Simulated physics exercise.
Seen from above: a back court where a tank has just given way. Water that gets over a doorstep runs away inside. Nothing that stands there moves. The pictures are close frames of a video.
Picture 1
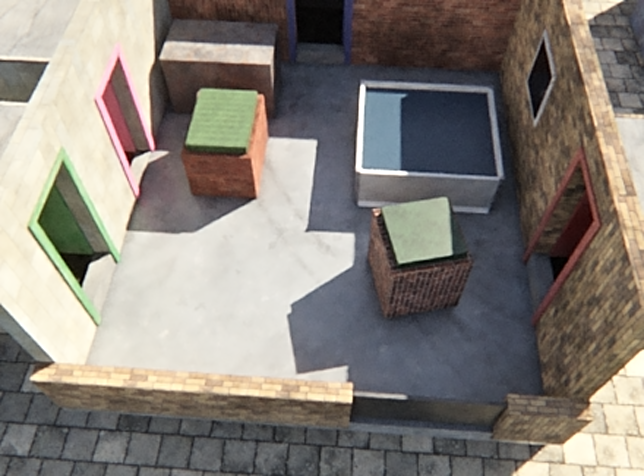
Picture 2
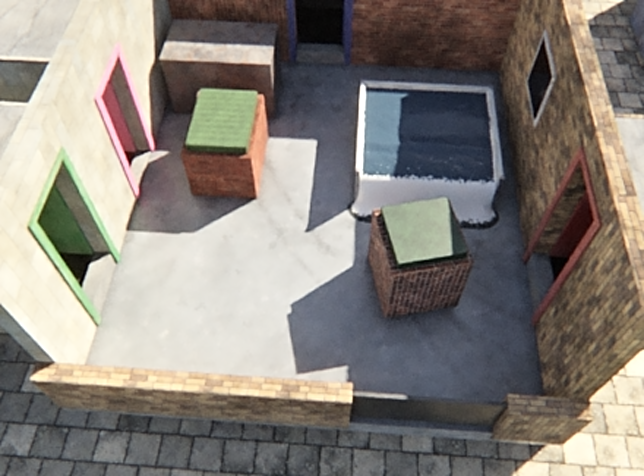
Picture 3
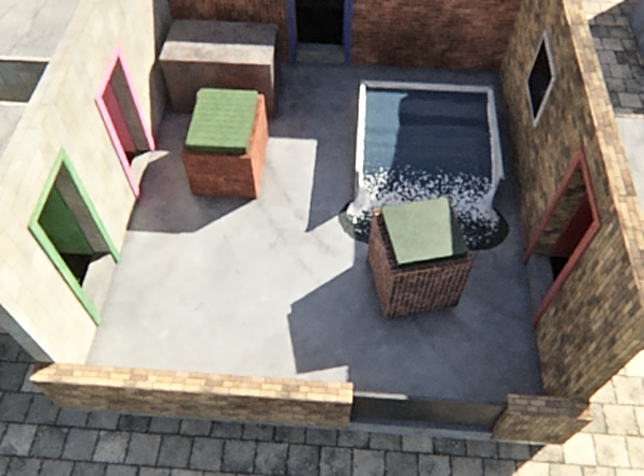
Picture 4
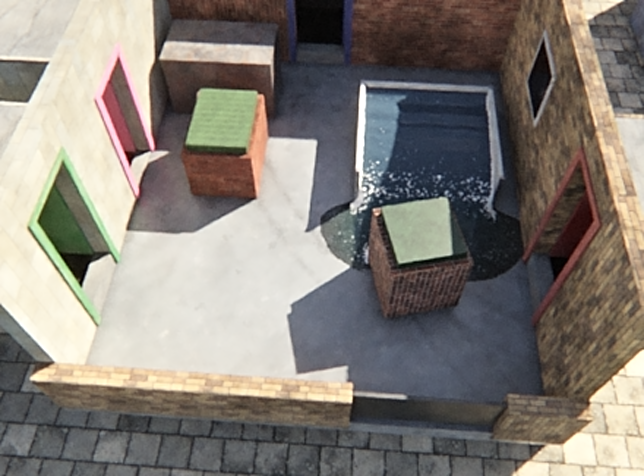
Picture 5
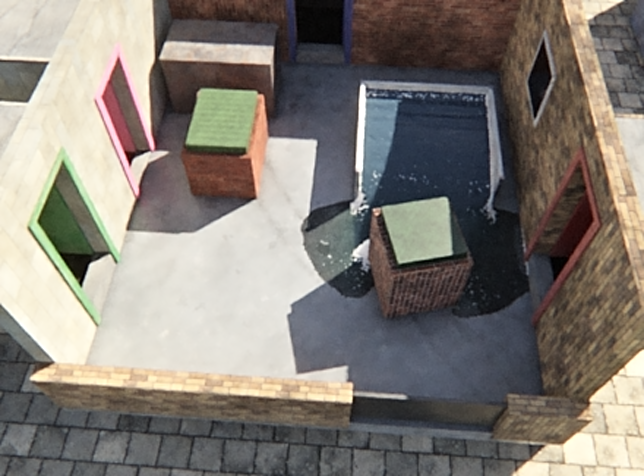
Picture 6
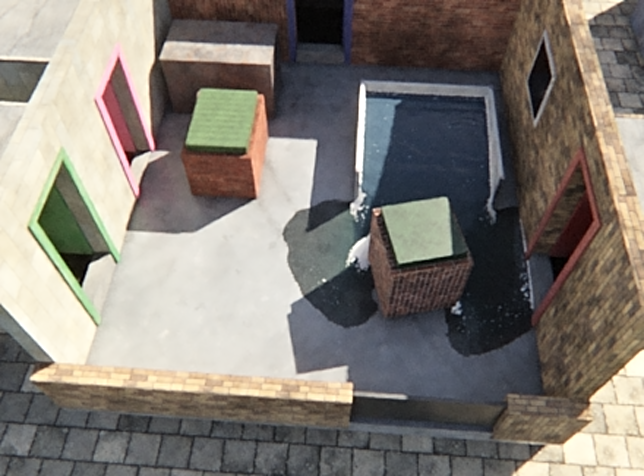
Walled back court seen from above, water pouring from the near side of an open tank and spreading around a brick block.
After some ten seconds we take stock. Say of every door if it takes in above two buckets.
One by one: The red door admits no more than that; the green door admits no more than that; the blue door admits no more than that; the pink door lets in a lot.
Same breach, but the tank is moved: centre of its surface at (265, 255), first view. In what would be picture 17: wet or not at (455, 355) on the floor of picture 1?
Verdict: Covered.
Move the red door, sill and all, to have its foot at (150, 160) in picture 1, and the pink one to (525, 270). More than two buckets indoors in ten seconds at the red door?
One by one: Red door stays under.
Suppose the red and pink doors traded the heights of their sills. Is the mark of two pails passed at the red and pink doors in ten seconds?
One by one: Red door passes that mark; pink door takes less.
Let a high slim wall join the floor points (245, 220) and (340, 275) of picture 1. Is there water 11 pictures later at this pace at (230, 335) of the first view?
Verdict: Dry.
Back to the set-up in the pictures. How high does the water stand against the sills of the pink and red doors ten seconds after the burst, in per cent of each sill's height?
Near 240 and 20 in a hundred.
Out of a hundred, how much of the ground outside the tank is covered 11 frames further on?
Roughly 55 per cent.
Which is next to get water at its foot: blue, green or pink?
The one in green.
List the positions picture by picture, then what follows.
In the first picture, still water in the open tank at (427, 131).
In the second picture, water pours out at (425, 194) and has run to (352, 206).
In the third picture, water pours out at (425, 196) and has run to (344, 217).
In the fourth picture, water pours out at (424, 197) and has run to (338, 249).
In the fifth picture, water pours out at (424, 198) and has run to (496, 305).
In the sixth picture, water pours out at (424, 198) and has run to (482, 348).
A moment on, water covers 30 % of the floor; the red door wet at the sill, nothing in, the green door not reached, the blue door not reached, the pink door not reached.
Next, water covers 55 % of the floor; the red door under two buckets in, the green door wet at the sill, nothing in, the blue door not reached, the pink door not reached.
Then, water covers 65 % of the floor; the red door under two buckets in, the green door wet at the sill, nothing in, the blue door not reached, the pink door under two buckets in.
Later, water covers 75 % of the floor; the red door under two buckets in, the green door under two buckets in, the blue door not reached, the pink door over two buckets in.
In the end, water covers 100 % of the floor; the red door under two buckets in, the green door under two buckets in, the blue door wet at the sill, nothing in, the pink door far over two buckets in.
